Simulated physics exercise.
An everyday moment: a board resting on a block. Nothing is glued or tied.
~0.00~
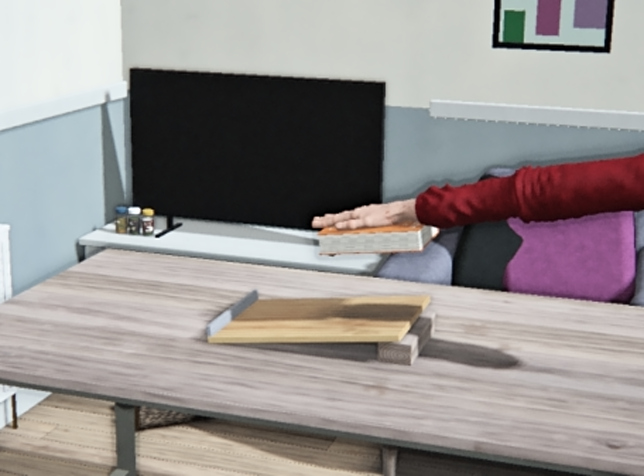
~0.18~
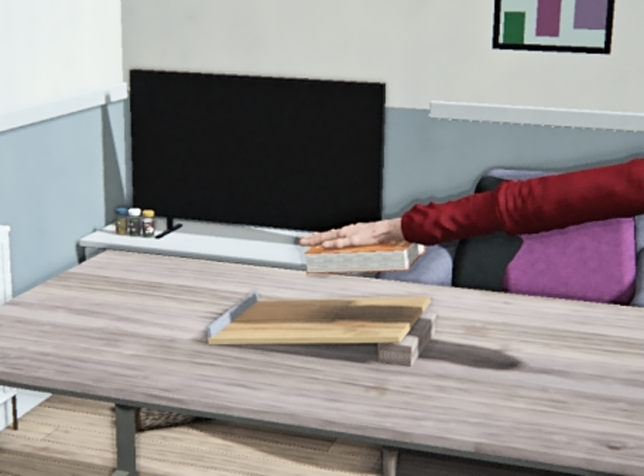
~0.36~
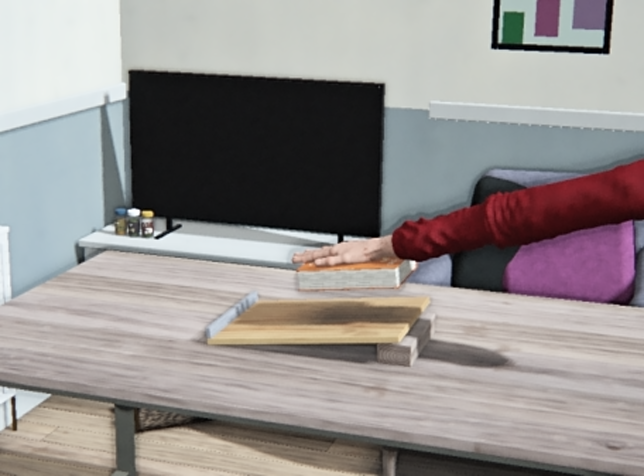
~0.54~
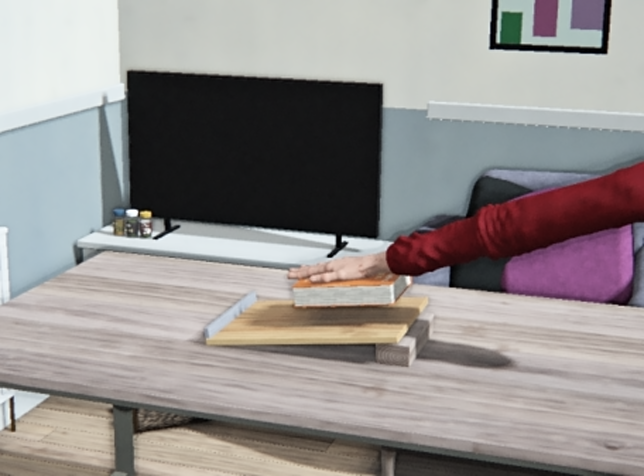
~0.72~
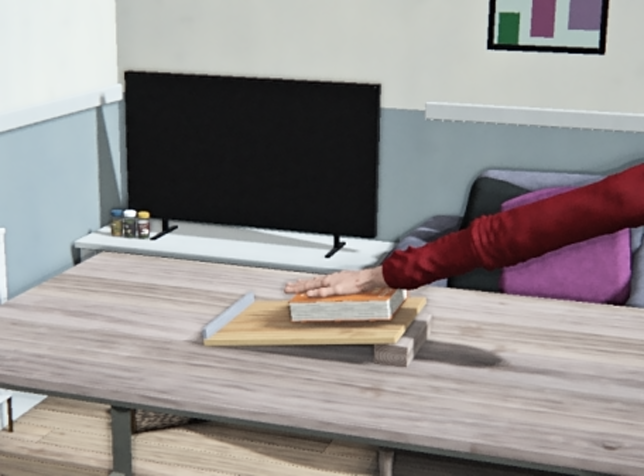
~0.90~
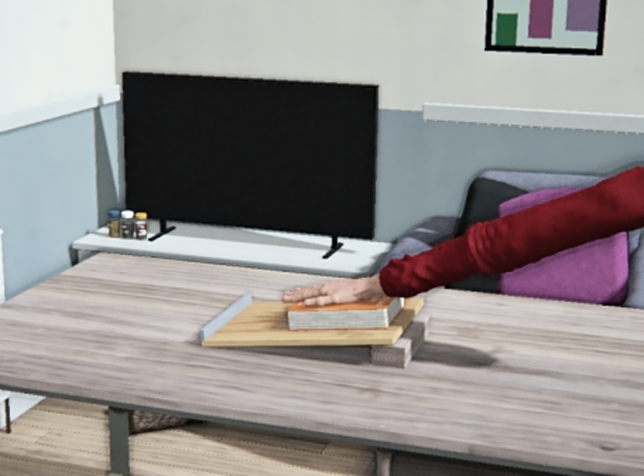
An arm in a red sleeve, reaching in from the right with its hand flat on an orange book with pale page edges, lowers the book leftward onto a tilted wooden board. The board rests on a block on a greyish wood table, seen from slightly above, with a black television, small jars and a purple cushion behind. The view shifts very slightly as the hand stays on the book.
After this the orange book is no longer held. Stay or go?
Here the orange book keeps its place.
Around 1.10 s, nothing moves.
Around 1.30 s, orange book resting near (347, 308).
Finally (1.9 s), it is still in place. Final places as the last picture's camera would see them, orange book near (347, 308). The orange book remains at rest.
